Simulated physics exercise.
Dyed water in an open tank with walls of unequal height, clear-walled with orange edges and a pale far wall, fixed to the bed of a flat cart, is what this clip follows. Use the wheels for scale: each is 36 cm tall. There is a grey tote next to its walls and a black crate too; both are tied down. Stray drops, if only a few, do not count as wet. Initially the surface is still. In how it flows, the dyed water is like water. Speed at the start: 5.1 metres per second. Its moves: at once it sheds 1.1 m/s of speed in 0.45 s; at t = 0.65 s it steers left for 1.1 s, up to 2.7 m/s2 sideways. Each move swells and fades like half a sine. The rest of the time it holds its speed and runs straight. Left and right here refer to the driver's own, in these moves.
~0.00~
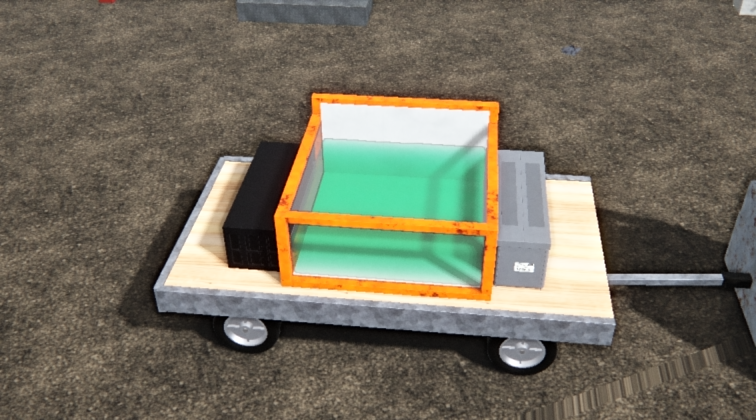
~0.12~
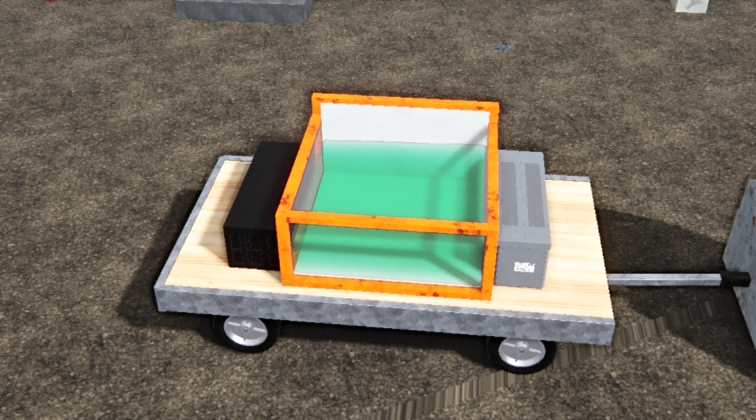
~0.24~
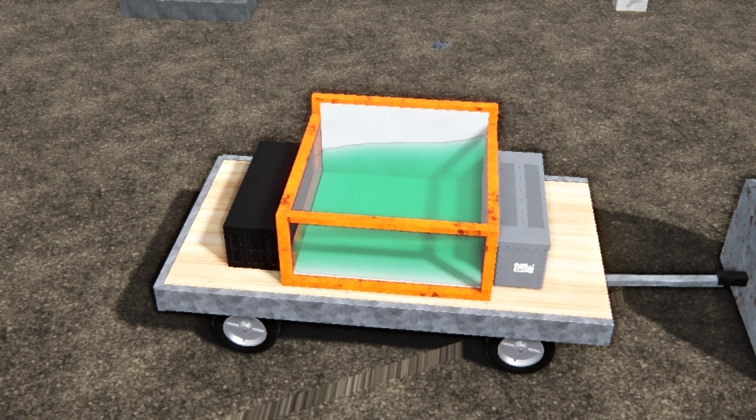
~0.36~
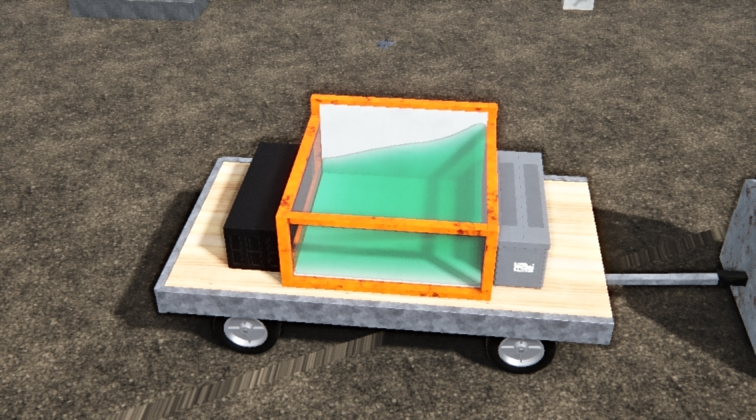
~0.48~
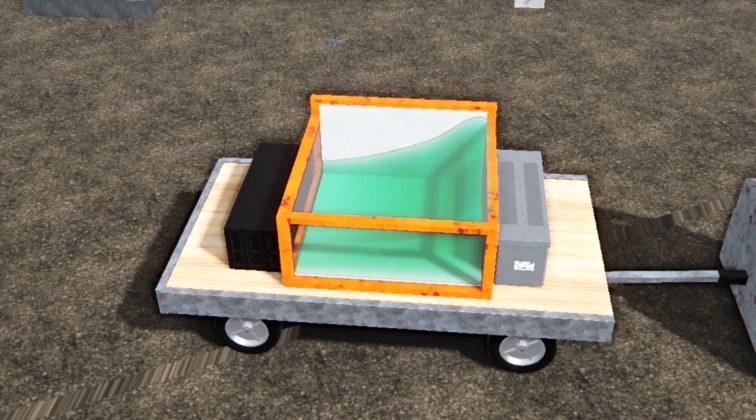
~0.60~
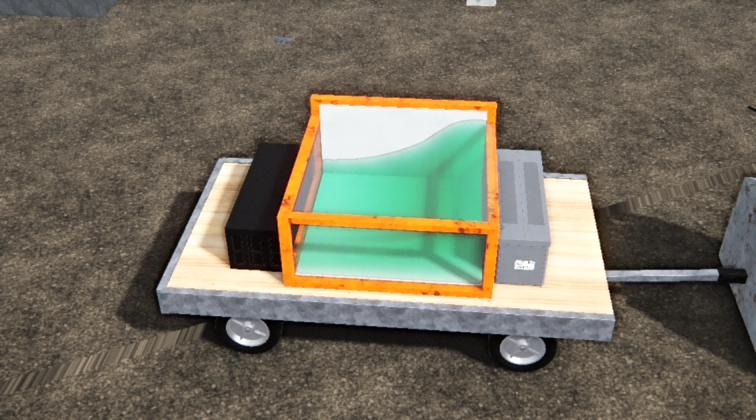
At first, green liquid lies level in an open, orange-edged clear tank between a black crate and a grey box on a wheeled cart, while the ground slides left beneath it. Then the liquid begins to slope, climbing high against the right wall and sinking at the left, its surface curving steeply.
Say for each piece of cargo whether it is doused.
Here's how it goes: The grey tote gets struck and the black crate gets struck.
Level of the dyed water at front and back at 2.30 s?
Reading: About 20 cm in front, about 18 cm behind.
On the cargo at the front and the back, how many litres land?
Roughly 2 L and 3 L, in that order.
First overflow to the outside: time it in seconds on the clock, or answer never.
Around 0.8 s.
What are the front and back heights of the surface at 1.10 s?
Roughly 22 cm in front and 44 cm behind.
Then, 1.10 s in, the surface is 22 cm up at the front and 44 cm at the back; 1 per cent is out, over the front.
Then, 1.60 s in, the surface is 14 cm up at the front and 25 cm at the back; 7 per cent is out, mostly over the back, some over the near side.
Then, 2.30 s in, the surface is 19 cm up at the front and 19 cm at the back; 9 per cent is out, over the back and the near side.
Then, 4.74 s in, 13 per cent is out, over the near side and the back; the grey tote has caught 2 litres and the black crate 3 litres.
